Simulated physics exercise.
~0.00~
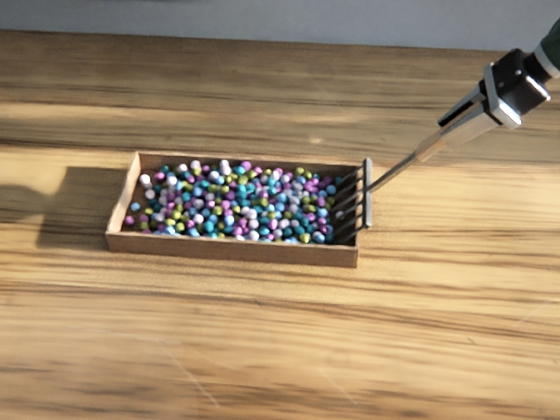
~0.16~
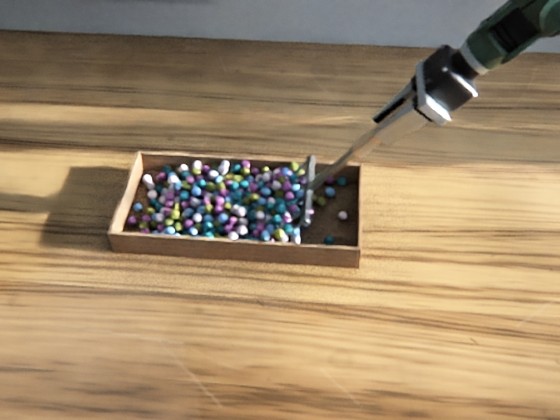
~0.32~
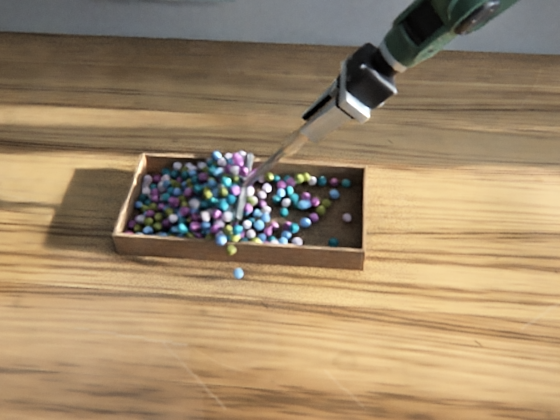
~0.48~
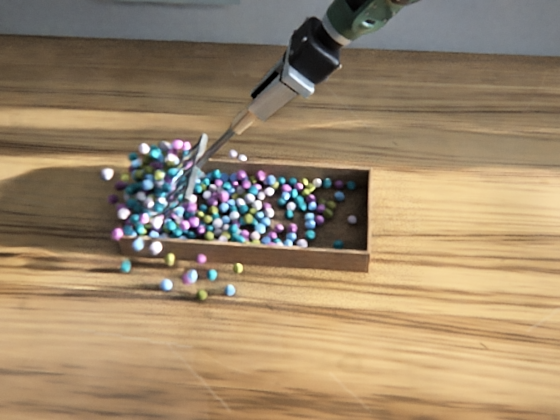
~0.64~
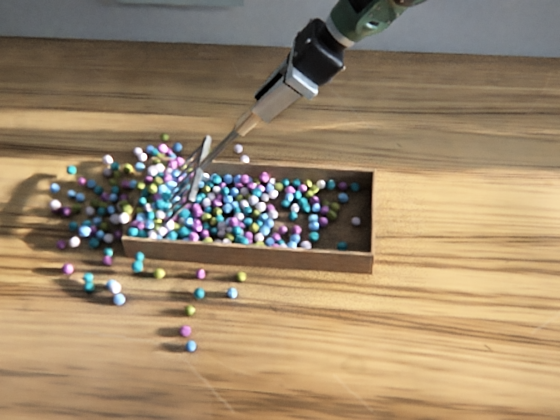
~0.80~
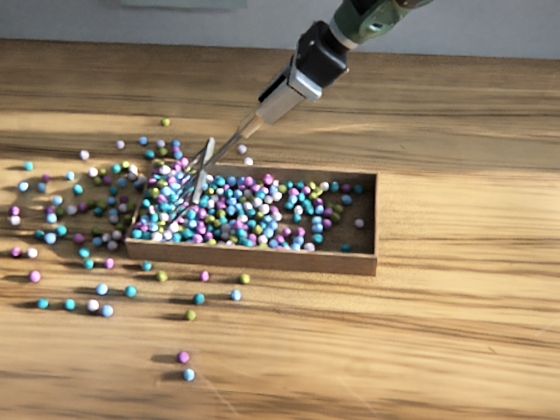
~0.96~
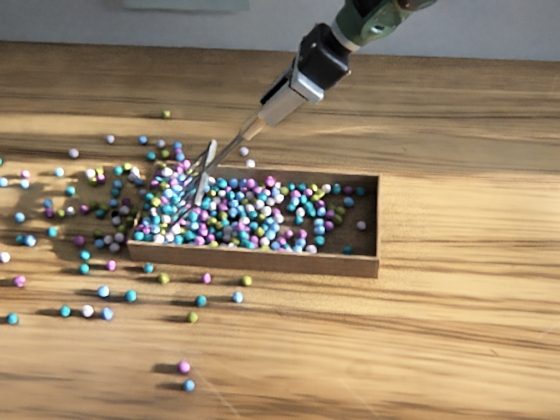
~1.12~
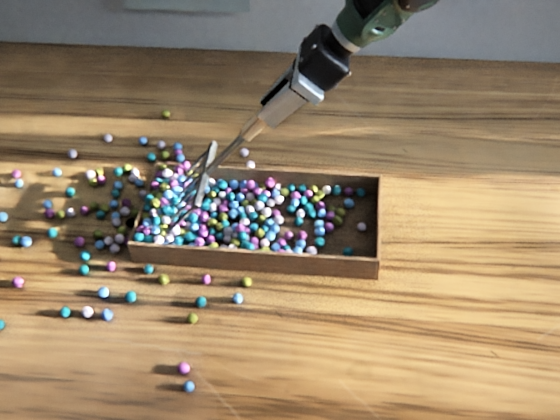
A robot arm drags a fork leftward through colourful balls, spilling many onto the wooden table.
